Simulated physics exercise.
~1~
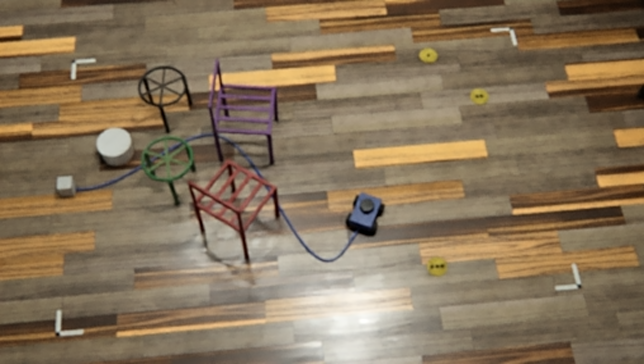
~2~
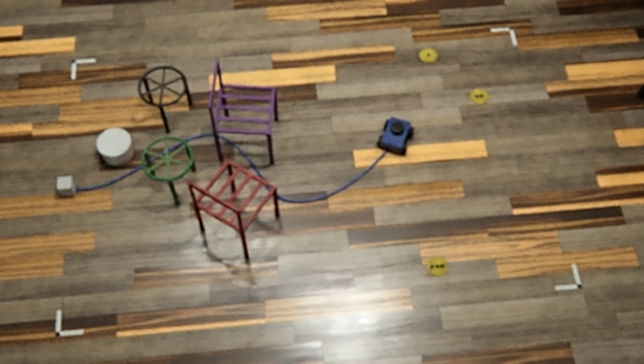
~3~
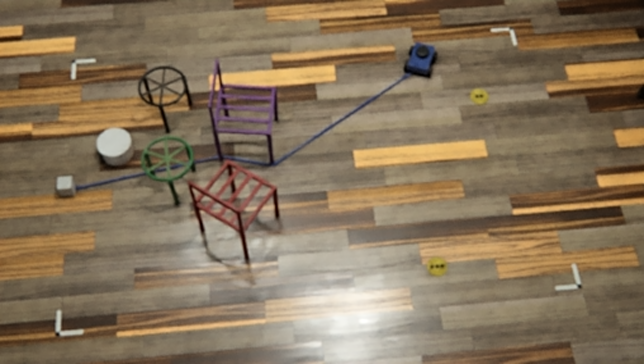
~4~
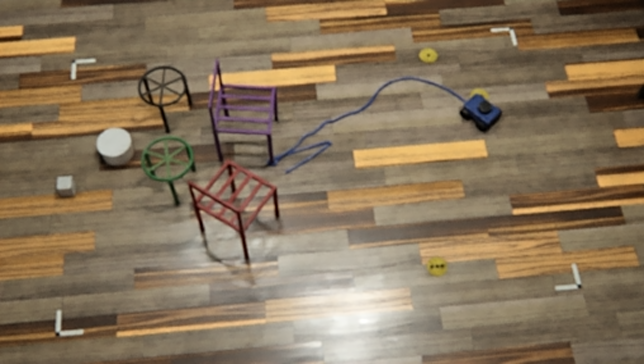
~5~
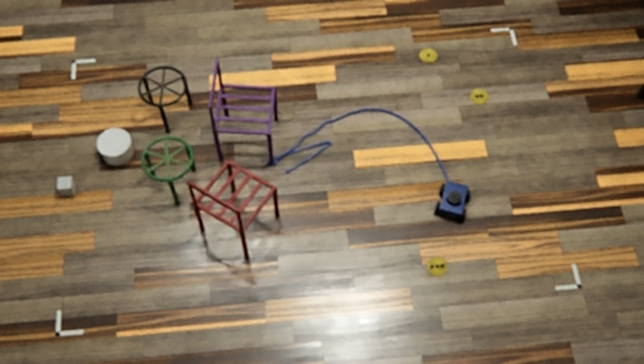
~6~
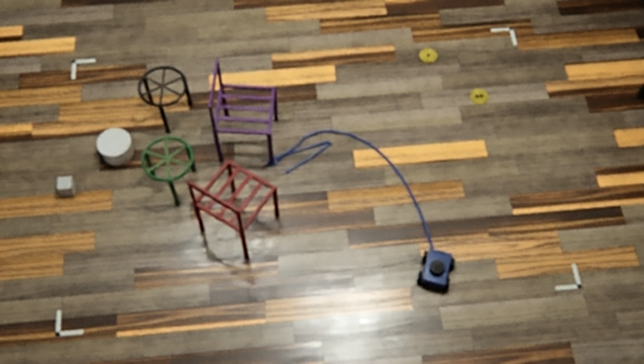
On a wood-plank floor, a small blue cart drove up to a yellow mark, pulling its cord taut, then turned toward a second as the cord came loose from a gray box. It ended down at a third, with the chairs and stools still standing.
